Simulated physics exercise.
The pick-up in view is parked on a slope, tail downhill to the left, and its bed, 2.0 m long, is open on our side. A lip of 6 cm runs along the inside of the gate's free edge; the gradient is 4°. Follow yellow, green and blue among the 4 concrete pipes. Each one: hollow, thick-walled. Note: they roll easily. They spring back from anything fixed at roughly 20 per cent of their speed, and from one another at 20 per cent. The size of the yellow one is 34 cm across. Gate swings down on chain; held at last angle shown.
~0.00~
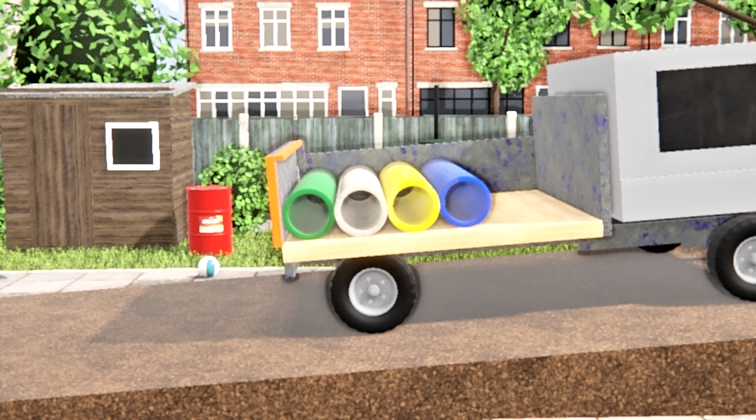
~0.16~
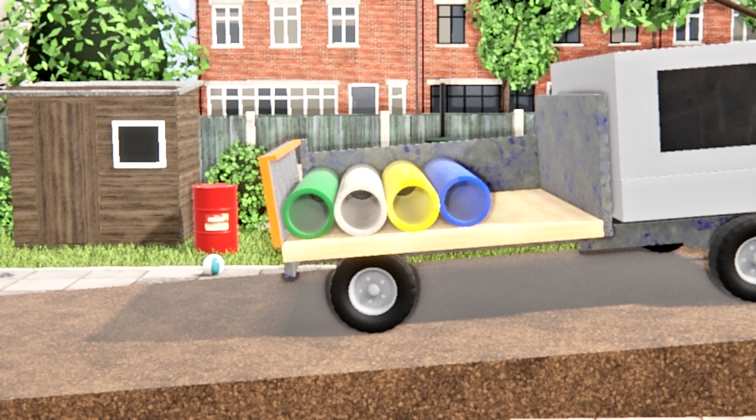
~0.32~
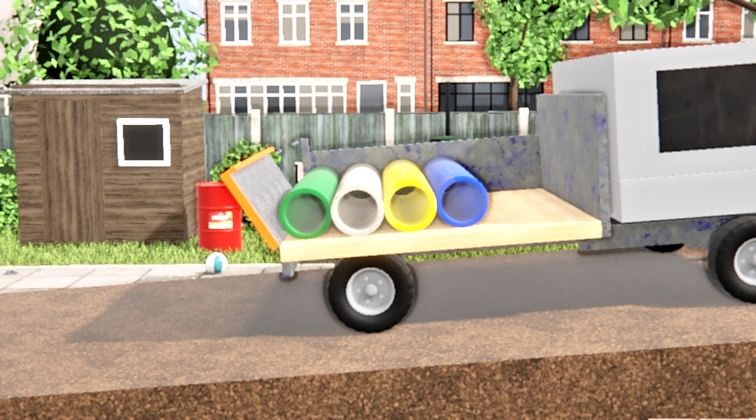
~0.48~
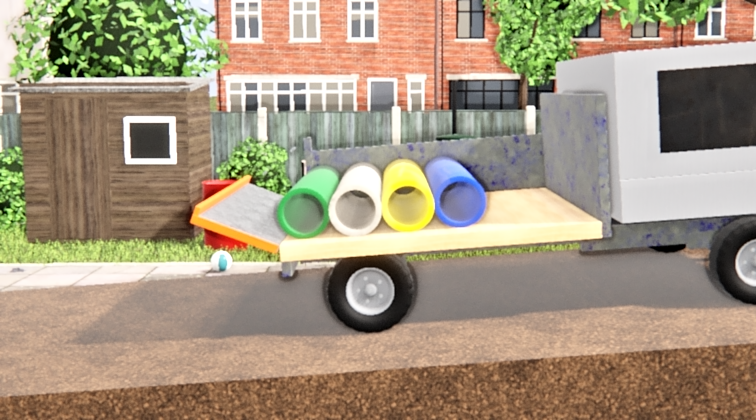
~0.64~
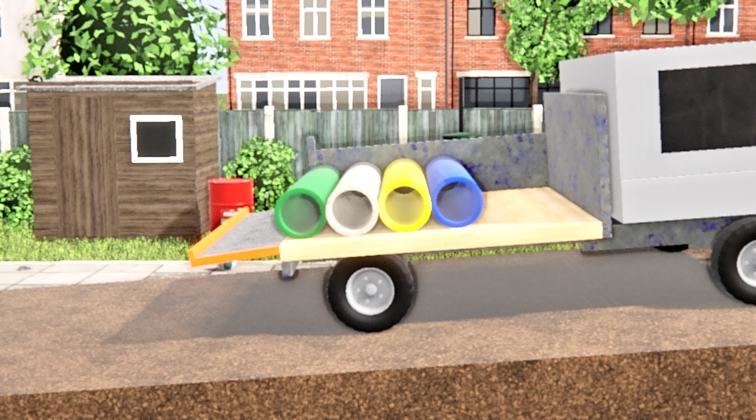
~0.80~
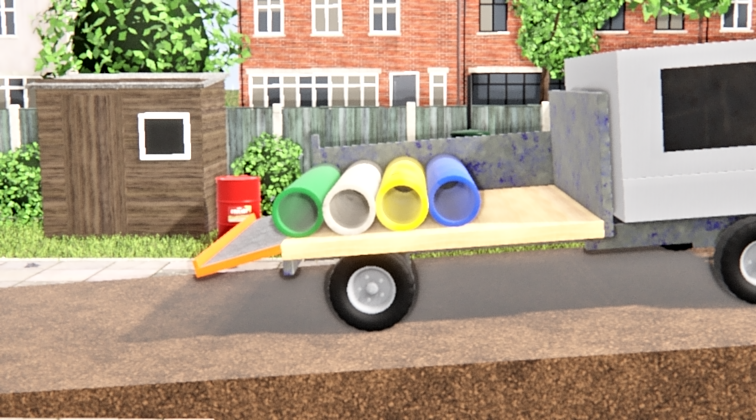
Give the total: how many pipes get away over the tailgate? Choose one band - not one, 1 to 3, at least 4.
Band: At least 4.
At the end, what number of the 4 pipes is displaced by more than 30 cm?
The number you get is 4.
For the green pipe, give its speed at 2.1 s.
Around 0.9 m/s.
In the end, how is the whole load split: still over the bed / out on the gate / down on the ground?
Counts in the order asked: 0, 0, 4.
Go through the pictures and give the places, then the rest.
In the first frame, yellow at (413, 207), green at (308, 215), blue at (466, 202); gate 86° above level, tip at (270, 159); 4 of the 4 make up the bottom layer on the bed.
In the second frame, yellow at (413, 206), green at (308, 215), blue at (465, 202); gate 82° above level, tip at (264, 160).
In the third frame, yellow at (410, 206), green at (305, 215), blue at (462, 202); gate 56° above level, tip at (226, 176).
In the fourth frame, yellow at (408, 206), green at (303, 214), blue at (460, 203); gate 21° above level, tip at (195, 219).
In the fifth frame, yellow at (405, 207), green at (300, 214), blue at (457, 203); gate 8° below level, tip at (194, 262).
In the sixth frame, yellow at (401, 206), green at (297, 213), blue at (454, 202); gate 16° below level, tip at (199, 272).
After 2.1 s, yellow is on the bed, 30 cm short of the hinge, rolling left; green is dropping off the gate; blue is on the bed, 65 cm short of the hinge, rolling left; 1 gone off the back.
After 3.8 s, yellow is off the vehicle; green is off the vehicle; blue is dropping off the gate; 4 gone off the back.
At rest (7.5 s), yellow is out on the ground; green is out on the ground; blue is off the vehicle; 4 gone off the back.
